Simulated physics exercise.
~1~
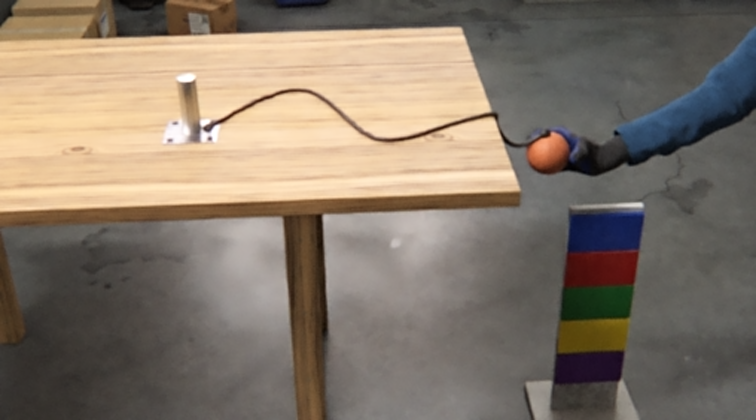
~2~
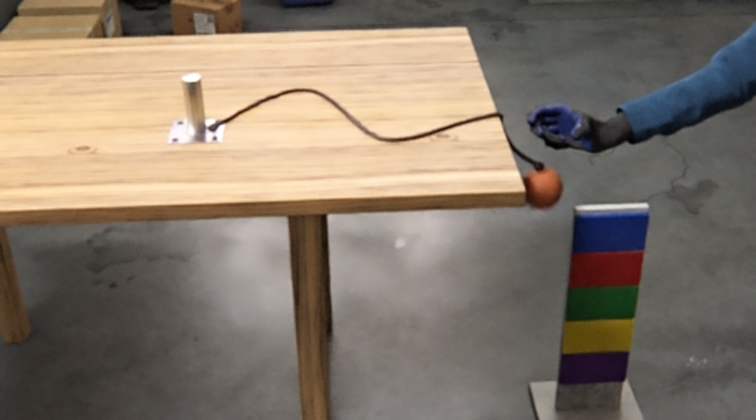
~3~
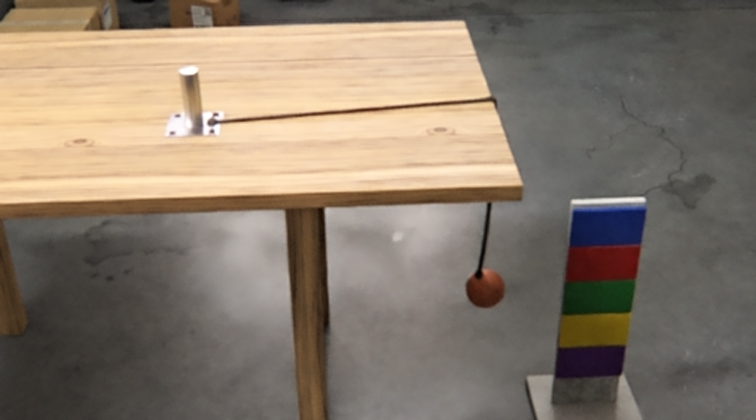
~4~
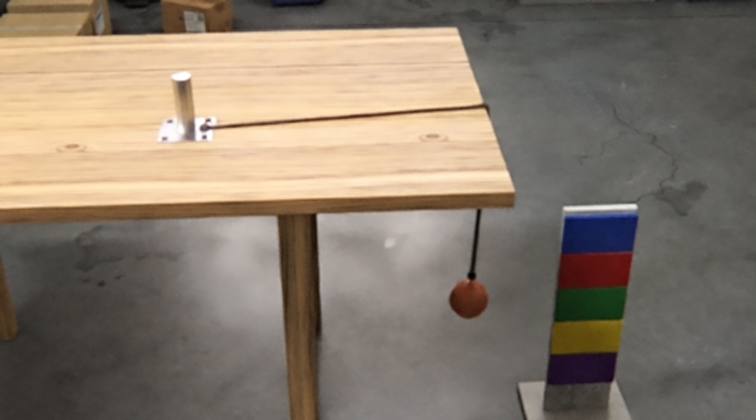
An orange ball on a dark cord is held by a gloved hand in a blue sleeve just past the right edge of a wooden workbench, seen from slightly above in a gently swaying view. The cord curves slackly across the tabletop to a metal post, and to the right stands a board banded blue, red, green, yellow and purple from top to bottom. The hand lets go and draws back as the ball drops beside the edge. The cord pulls straight across the bench, and the ball swings left below it. It ends hanging beneath the tabletop, level with the green band.
